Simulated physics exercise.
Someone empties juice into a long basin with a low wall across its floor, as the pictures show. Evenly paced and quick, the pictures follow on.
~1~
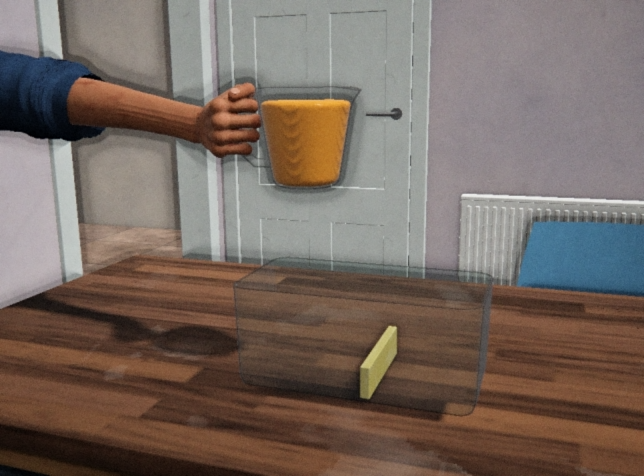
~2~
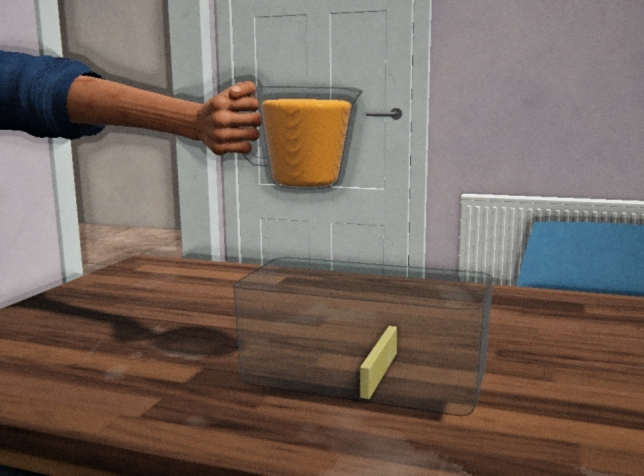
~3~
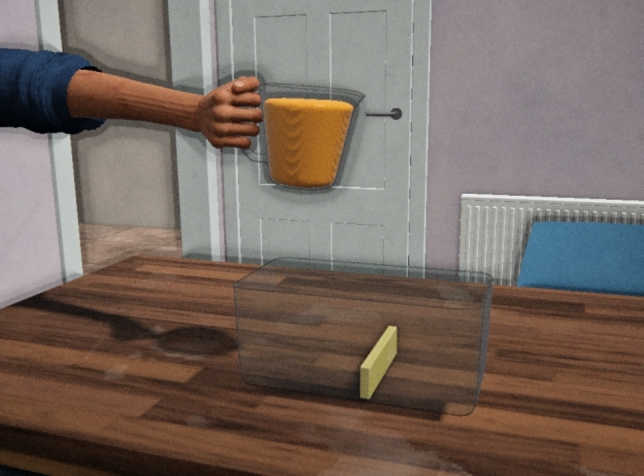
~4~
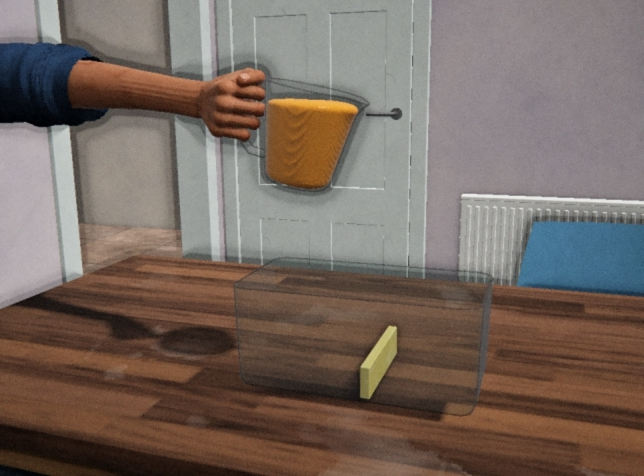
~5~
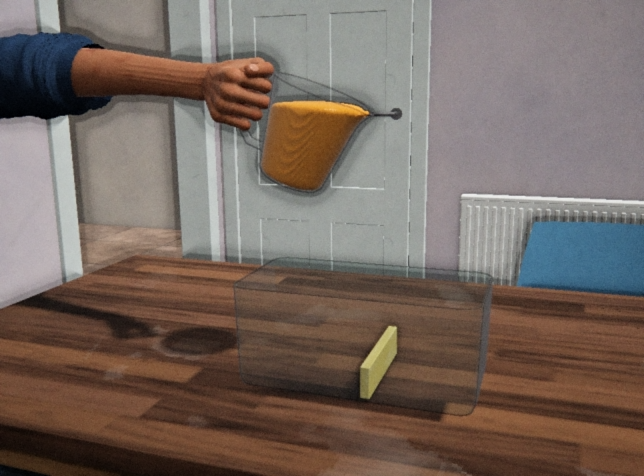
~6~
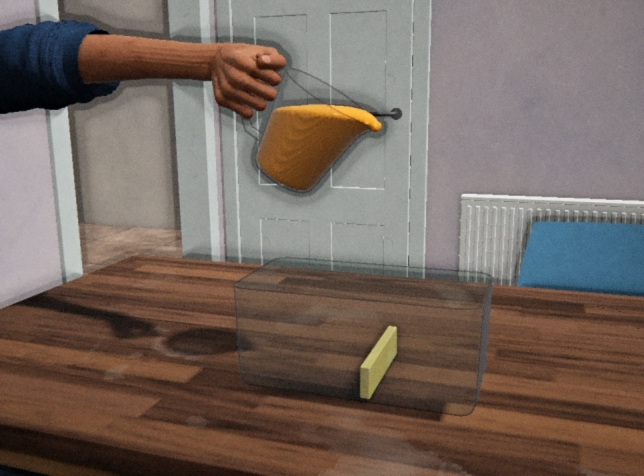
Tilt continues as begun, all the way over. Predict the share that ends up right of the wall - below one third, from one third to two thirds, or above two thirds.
Exceeds two thirds.
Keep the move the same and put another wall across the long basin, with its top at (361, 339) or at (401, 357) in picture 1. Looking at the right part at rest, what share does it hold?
First try close to 90 percent, second try close to 55 percent.
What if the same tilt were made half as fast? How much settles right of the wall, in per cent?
It comes to 85 per cent or so.
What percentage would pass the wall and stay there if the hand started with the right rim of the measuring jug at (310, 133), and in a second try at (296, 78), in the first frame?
You'd get 20 percent from the first and 20 percent from the second.
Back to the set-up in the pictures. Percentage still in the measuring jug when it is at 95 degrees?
Remaining fraction: Approx. 45 %.
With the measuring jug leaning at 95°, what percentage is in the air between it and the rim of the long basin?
Around 35 %.
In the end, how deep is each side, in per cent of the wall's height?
I'd say close to 10 per cent on the left side and 80 on the right.
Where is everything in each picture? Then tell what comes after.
It leans 0°; its right rim is at (360, 89); the juice meets the walls at (266, 103) and (351, 103); the long basin's rim runs from (256, 272) to (487, 292); the wall's top is at (380, 347), in the first picture.
It leans 1°; its right rim is at (362, 90); the juice meets the walls at (267, 102) and (351, 104), in the second picture.
It leans 6°; its right rim is at (365, 95); the juice meets the walls at (270, 101) and (353, 105), in the third picture.
It leans 13°; its right rim is at (369, 103); the juice meets the walls at (273, 102) and (359, 108), in the fourth picture.
It leans 22°; its right rim is at (373, 115); the juice meets the walls at (276, 107) and (368, 110), in the fifth picture.
It leans 33°; its right rim is at (376, 129); the juice meets the walls at (275, 115) and (373, 122); 2 per cent is over the edge, in the sixth picture.
A moment on, the measuring jug is tipped on its side and 45 per cent is still to pour, 0 is left of the wall and 22 right of it.
Next, the measuring jug is tipped right over and 4 per cent is still to pour, 6 is left of the wall and 77 right of it.
Then the measuring jug is tipped right over and 0 per cent is still to pour, 12 is left of the wall and 86 right of it.
Later the measuring jug is tipped right over and 0 per cent is still to pour, 14 is left of the wall and 83 right of it.
In the end 15 per cent lies left of the wall, 83 right of it and 3 outside.
